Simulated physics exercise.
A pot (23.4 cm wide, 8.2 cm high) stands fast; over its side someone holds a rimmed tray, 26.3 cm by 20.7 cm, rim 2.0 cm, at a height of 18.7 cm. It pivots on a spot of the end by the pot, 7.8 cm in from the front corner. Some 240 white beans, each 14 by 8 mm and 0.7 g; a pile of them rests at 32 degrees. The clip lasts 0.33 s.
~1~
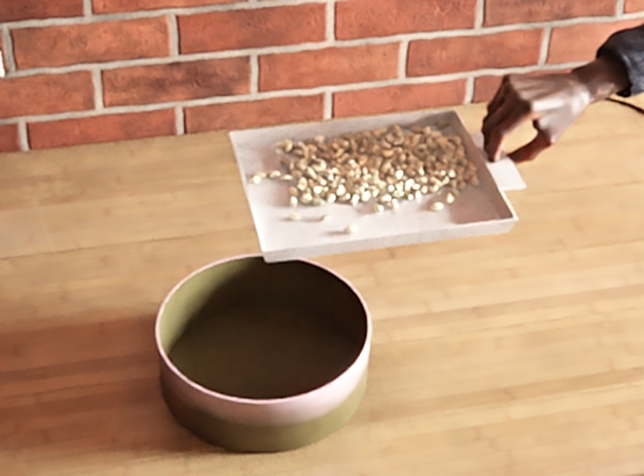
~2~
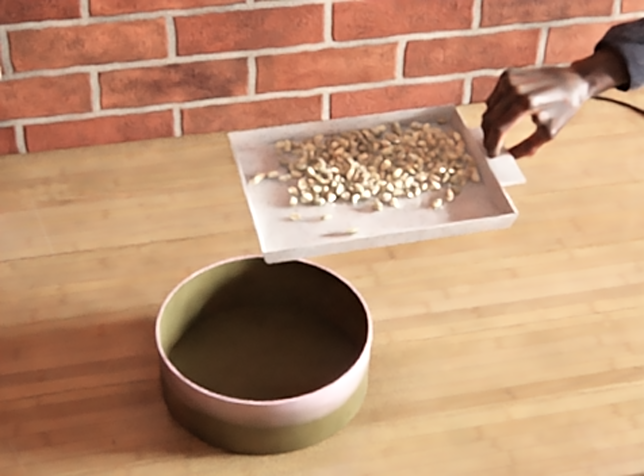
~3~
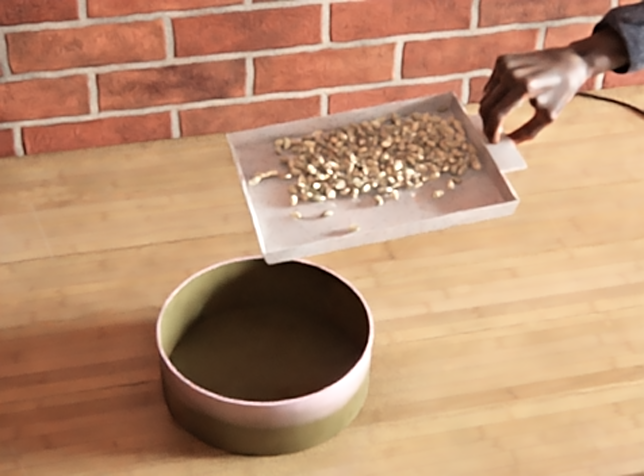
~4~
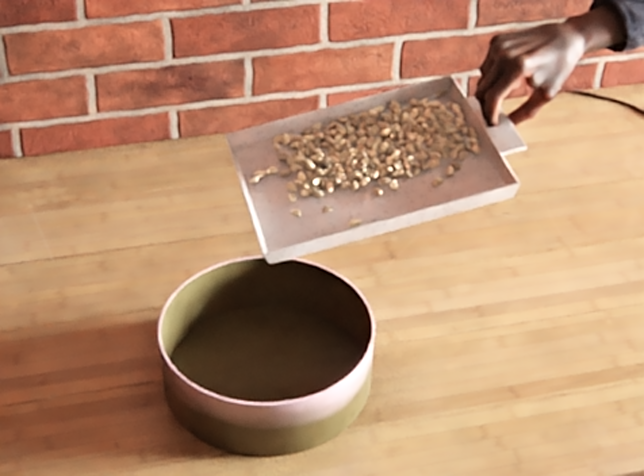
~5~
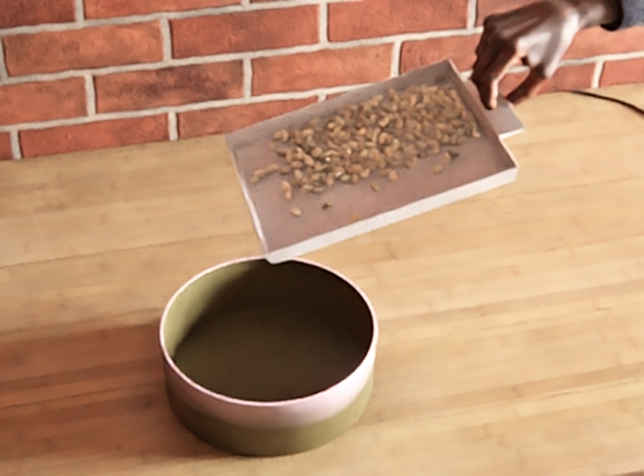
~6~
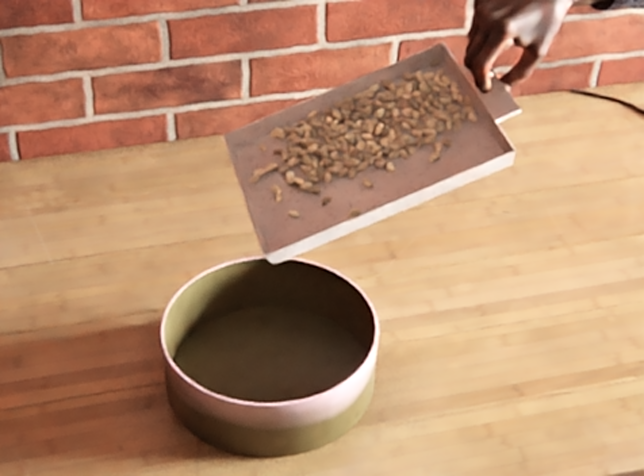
At the start, a hand at the right holds a nearly level rimmed tray with a pile of pale beans, its left end over the side of an open round pot on a wooden surface. The hand then steadily raises the right end, steepening the tray's slope, while the beans stay bunched together on it.
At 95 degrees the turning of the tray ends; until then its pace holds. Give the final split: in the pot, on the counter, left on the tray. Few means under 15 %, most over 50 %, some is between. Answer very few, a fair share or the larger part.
In the pot: The larger part; on the counter: A fair share; left on the tray: Very few.
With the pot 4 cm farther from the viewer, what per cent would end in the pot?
It would be near 80 per cent.
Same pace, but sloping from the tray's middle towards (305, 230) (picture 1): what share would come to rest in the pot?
Some 100 per cent.
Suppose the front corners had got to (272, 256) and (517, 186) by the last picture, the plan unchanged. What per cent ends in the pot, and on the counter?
Pot 100, counter 0.
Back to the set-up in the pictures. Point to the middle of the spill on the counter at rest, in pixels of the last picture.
At about (150, 309).
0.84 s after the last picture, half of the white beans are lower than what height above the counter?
About 20 cm.
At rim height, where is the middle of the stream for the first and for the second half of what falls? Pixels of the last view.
First near (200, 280), later near (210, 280).
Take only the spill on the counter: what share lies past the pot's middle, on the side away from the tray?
Some 90 per cent.
Then, 0.50 s after the last picture, tilt 55 degrees; the tray holds 95 %, the pot 0 %.
Then, 0.84 s after the last picture, tilt 79 degrees; the tray holds 60 %, the pot 20 %.
Then, 1.27 s after the last picture, tilt 95 degrees; the tray holds 5 %, the pot 50 %.
In the end, pot 60 %, counter 40 %, tray 0 %.
